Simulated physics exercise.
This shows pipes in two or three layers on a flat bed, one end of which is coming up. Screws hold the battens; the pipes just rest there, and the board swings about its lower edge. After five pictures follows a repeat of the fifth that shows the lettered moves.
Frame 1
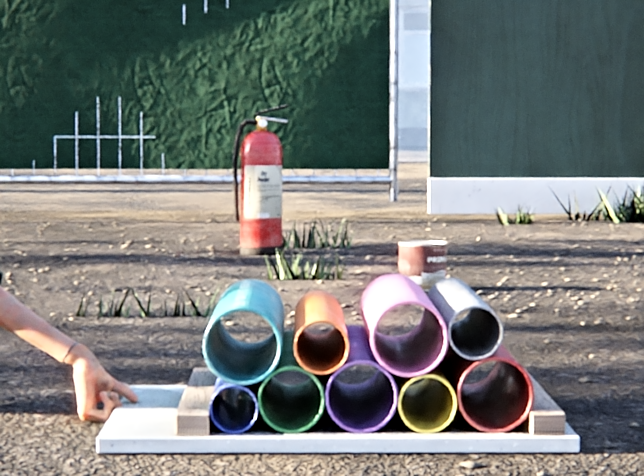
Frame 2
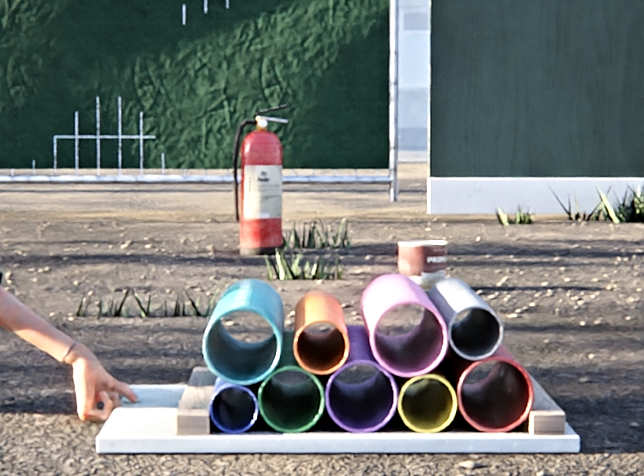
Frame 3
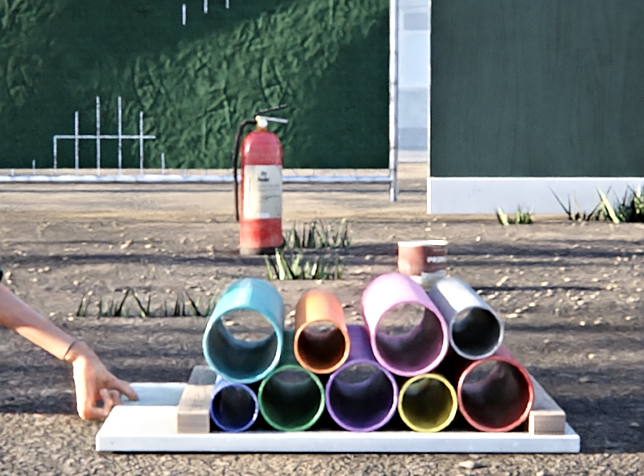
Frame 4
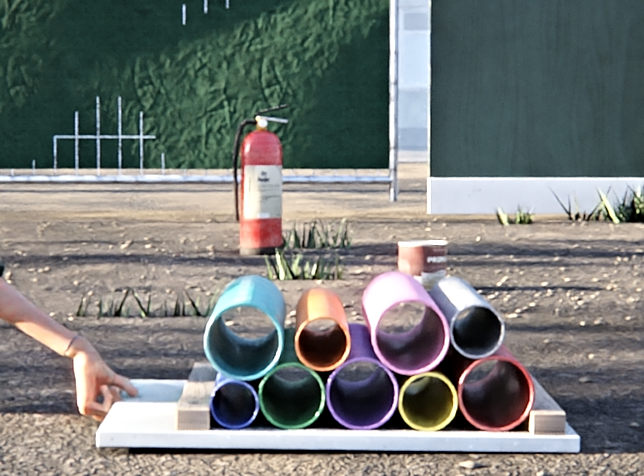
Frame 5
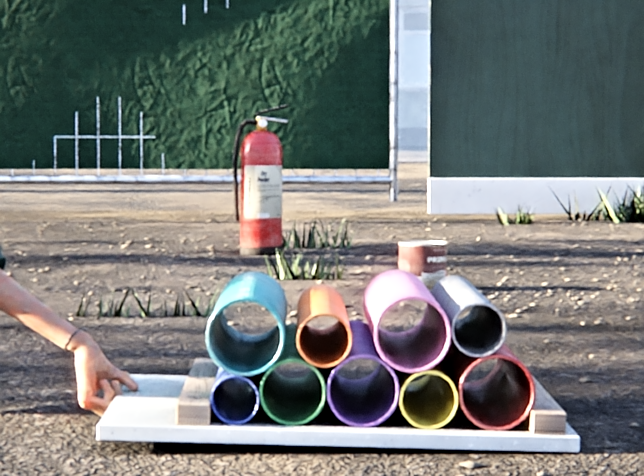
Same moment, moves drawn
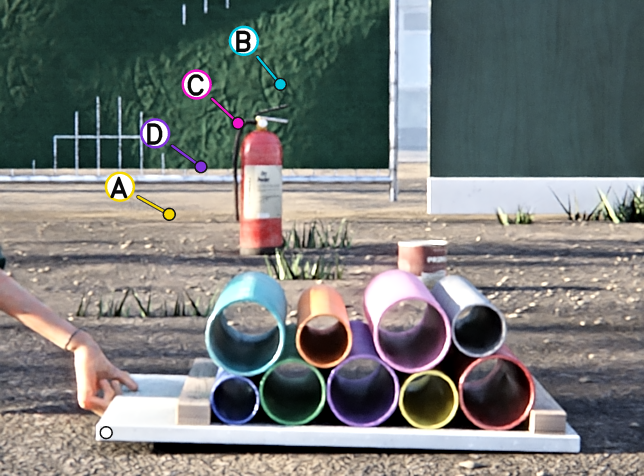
Nine colorful pipes sat stacked in two layers on a white board, with a red fire extinguisher behind them, as a hand at the left slowly lifted that end of the board slightly.
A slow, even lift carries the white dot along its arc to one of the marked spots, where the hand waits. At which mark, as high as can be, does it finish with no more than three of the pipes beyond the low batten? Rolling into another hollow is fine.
D is the limit.
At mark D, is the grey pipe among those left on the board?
No.
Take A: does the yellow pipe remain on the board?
The yellow pipe: Yes.
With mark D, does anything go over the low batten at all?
At D: Yes.
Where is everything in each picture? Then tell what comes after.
Yellow pipe (427, 404); red pipe (495, 395); turquoise pipe (242, 346), in the first frame.
Turquoise pipe (242, 346); orange pipe (321, 347), in the second frame.
Board (336, 405); blue pipe (235, 407); turquoise pipe (243, 344); purple pipe (362, 395), in the third frame.
Board (336, 403); blue pipe (235, 404); green pipe (292, 396), in the fourth frame.
Board (336, 400); blue pipe (235, 399); green pipe (293, 392), in the fifth frame.
On the marked copy, A at (169, 214); B at (280, 84); C at (238, 123); D at (201, 167); the white dot at (106, 433).
Following D. Soon after the start, board at 20°.
Later, board at 36°.
In the end, board at 36°, two over the low batten (pink, grey).
As for the rest, A two over the low batten (pink, grey); B five over the low batten; C five over the low batten.
